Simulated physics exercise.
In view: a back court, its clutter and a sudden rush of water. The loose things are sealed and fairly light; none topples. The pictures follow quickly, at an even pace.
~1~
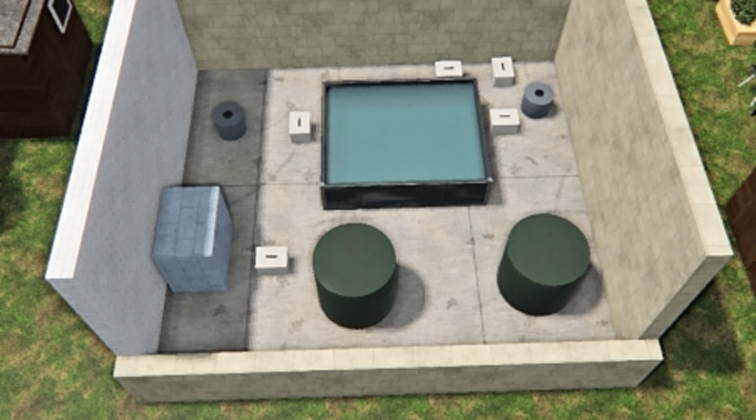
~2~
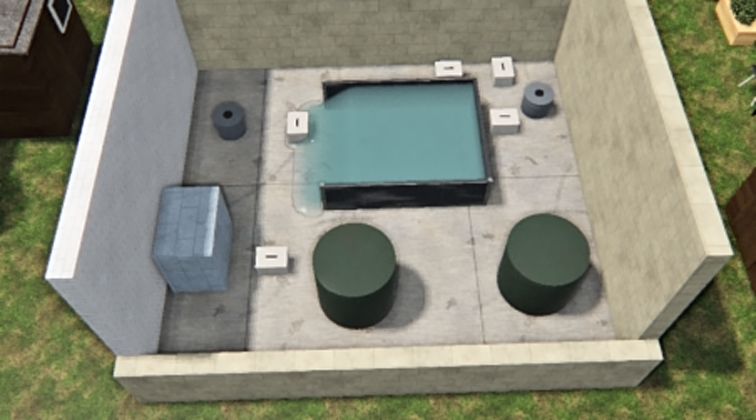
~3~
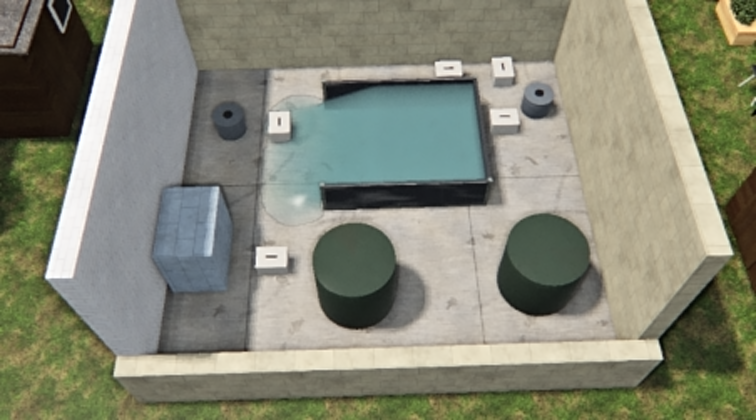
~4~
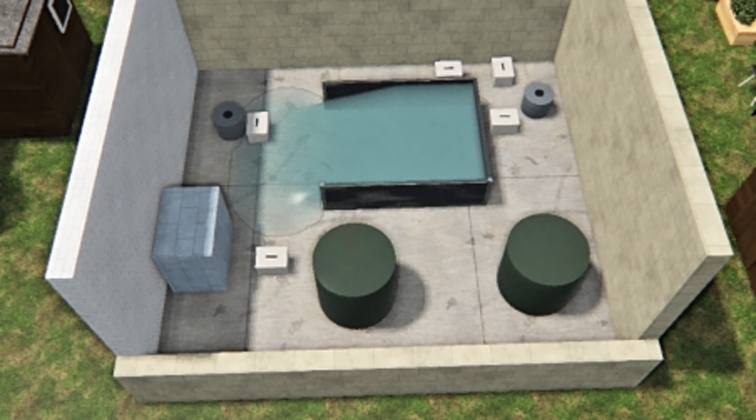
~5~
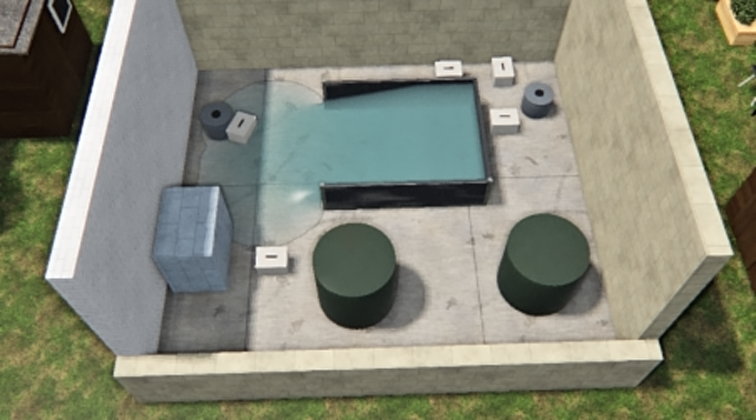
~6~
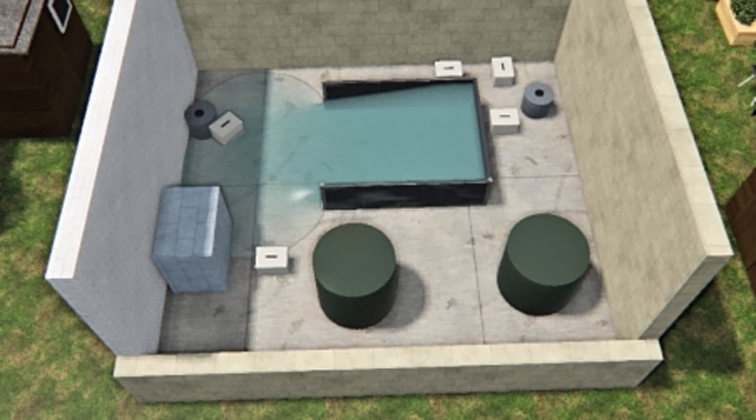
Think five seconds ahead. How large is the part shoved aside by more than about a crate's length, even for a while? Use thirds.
That comes to two thirds or above.
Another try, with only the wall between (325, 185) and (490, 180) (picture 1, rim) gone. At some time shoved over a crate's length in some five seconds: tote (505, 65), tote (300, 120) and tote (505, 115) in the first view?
In that order: Short of that, under that, moved that far.
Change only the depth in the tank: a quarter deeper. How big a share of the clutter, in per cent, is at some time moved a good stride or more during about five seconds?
Near 90 in a hundred.
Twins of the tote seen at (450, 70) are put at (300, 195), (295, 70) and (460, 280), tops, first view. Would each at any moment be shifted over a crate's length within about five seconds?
In that order: That far or more, shifted that much, under that.
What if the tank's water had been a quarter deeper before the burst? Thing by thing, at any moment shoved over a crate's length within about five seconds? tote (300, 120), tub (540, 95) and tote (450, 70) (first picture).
In turn: That far or more, yes, pushed that far.
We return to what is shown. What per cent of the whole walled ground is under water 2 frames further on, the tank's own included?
Near 35 in a hundred.
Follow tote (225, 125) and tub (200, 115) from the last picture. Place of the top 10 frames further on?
Around (200, 101) and (221, 59).
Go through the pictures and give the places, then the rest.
The first picture shows a tote at (300, 122), on the bottom; a tub at (228, 115), on the bottom; 0 of 7 have shifted.
The second picture shows a tote at (298, 122), on the bottom; a tub at (228, 115), on the bottom; 0 of 7 have shifted.
The third picture shows a tote at (279, 122) rests on the ground, close to its start; a tub at (228, 115), on the bottom; 1 of 7 have shifted.
The fourth picture shows a tote at (257, 123), on the bottom, a stride from its start; a tub at (228, 115), on the bottom; 1 of 7 have shifted.
The fifth picture shows a tote at (241, 124) rests on the ground, a stride from its start; a tub at (216, 114), on the bottom, close to its start; 2 of 7 have shifted.
The sixth picture shows a tote at (226, 124), on the bottom, a stride from its start; a tub at (199, 114) rests on the ground, a stride from its start; 2 of 7 have shifted.
A moment on, 1 of 7 are well off their spots; 2 afloat.
Next, 2 of 7 are well off their spots; 2 afloat.
Later, 3 of 7 are well off their spots; 2 afloat.
In the end, 6 of 7 are well off their spots, and 6 have been at some point; 5 afloat.
